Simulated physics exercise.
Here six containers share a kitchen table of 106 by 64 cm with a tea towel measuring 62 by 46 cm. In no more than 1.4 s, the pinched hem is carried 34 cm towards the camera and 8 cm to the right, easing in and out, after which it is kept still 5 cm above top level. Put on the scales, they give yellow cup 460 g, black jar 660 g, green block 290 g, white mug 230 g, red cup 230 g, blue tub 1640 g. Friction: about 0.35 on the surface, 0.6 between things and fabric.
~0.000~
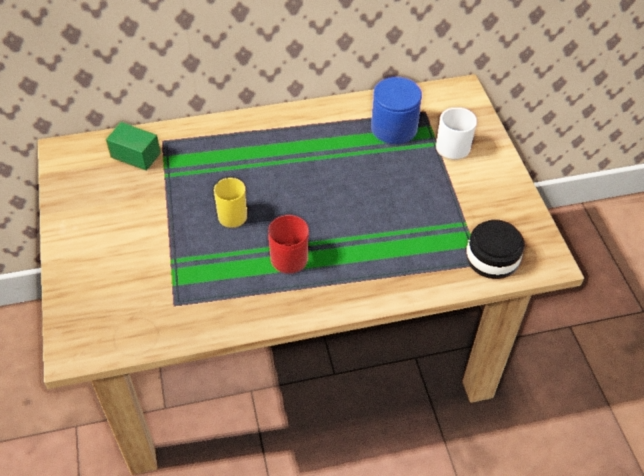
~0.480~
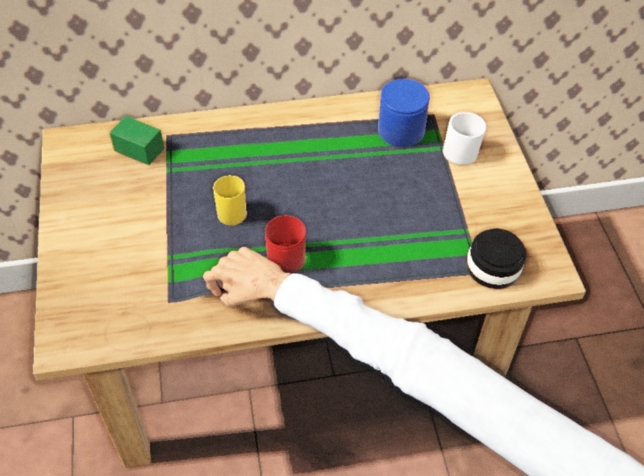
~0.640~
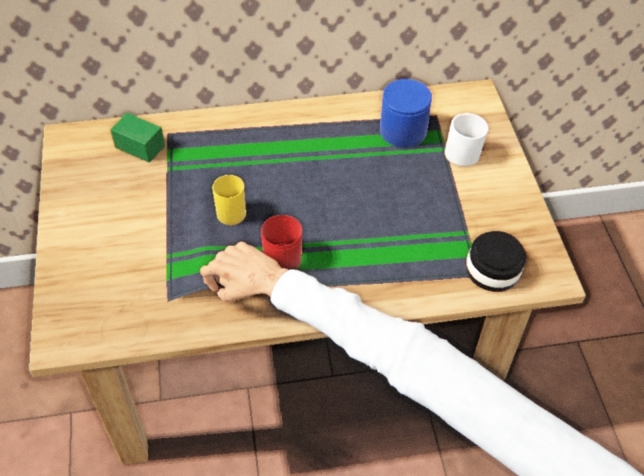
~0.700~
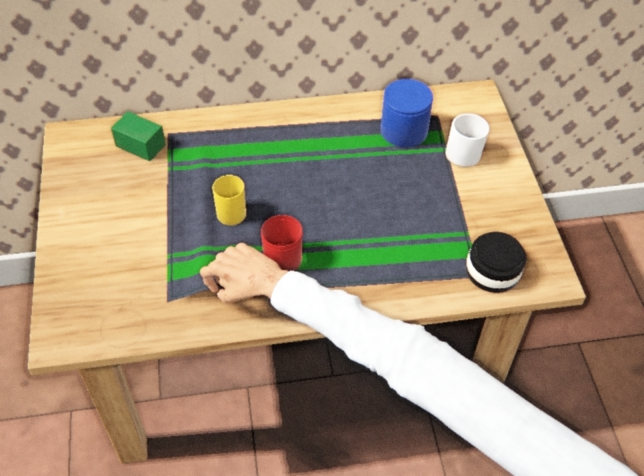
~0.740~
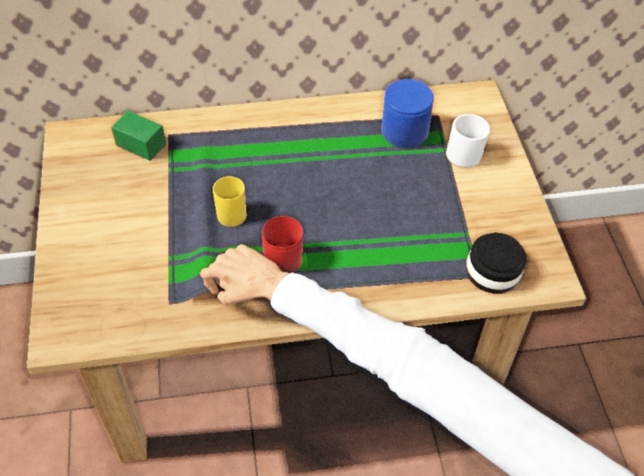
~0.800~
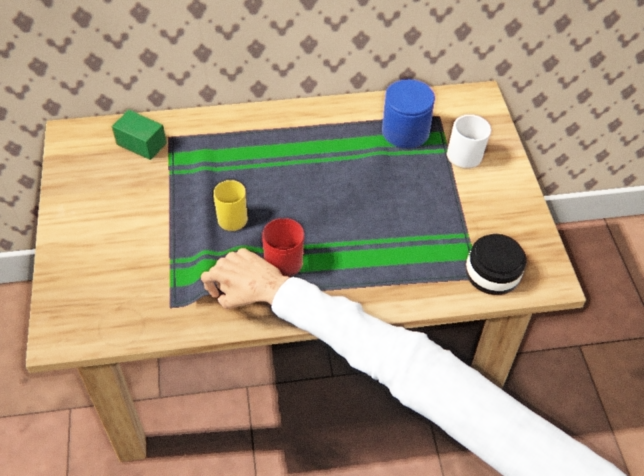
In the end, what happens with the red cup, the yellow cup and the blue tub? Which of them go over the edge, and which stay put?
Outcome: The red cup goes over the edge; the yellow cup goes over the edge; the blue tub stays put.
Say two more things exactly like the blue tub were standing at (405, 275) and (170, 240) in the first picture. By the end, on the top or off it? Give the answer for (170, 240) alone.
Result for that copy: It survives on top.
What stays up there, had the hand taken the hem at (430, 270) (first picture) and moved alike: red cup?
Result - red cup is gone from the top.
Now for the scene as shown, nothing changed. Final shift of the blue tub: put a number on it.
The blue tub ends up about 25 cm from its start.
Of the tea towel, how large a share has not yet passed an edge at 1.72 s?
About 75 per cent.
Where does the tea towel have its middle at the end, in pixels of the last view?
Roughly at (323, 295) in the last picture.
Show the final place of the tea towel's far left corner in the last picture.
(147, 326) or thereabouts.
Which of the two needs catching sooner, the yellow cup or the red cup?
Red.
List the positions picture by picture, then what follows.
Shows, red cup (288, 231); yellow cup (230, 189); blue tub (398, 93); tea towel corners (174, 307), in the first picture.
Shows, grip (220, 293), in the second picture.
Shows, tea towel corners (167, 133); grip (217, 288), in the third picture.
Shows, tea towel corners (168, 133); grip (217, 289), in the fourth picture.
Shows, tea towel corners (168, 134); grip (217, 291), in the fifth picture.
Shows, red cup (283, 234); yellow cup (229, 192); blue tub (410, 96); tea towel corners (169, 137); grip (218, 295), in the sixth picture.
At 1.1 s, 100 % of the tea towel is still over the top; yellow cup 10 cm off its start, red cup 7 cm off its start, blue tub 2 cm off its start.
At 1.4 s, 90 % of the tea towel is still over the top; yellow cup 22 cm off its start, red cup on its side, 19 cm off its start, blue tub 10 cm off its start.
At 1.7 s, 75 % of the tea towel is still over the top; red cup over the edge, yellow cup 34 cm off its start at (248, 331), blue tub 17 cm off its start at (371, 143).
At 2.0 s, 60 % of the tea towel is still over the top; red cup over the edge, yellow cup over the edge, blue tub 23 cm off its start.
At 3.6 s, 60 % of the tea towel is still over the top; red cup over the edge, yellow cup over the edge, blue tub 23 cm off its start at (365, 166).
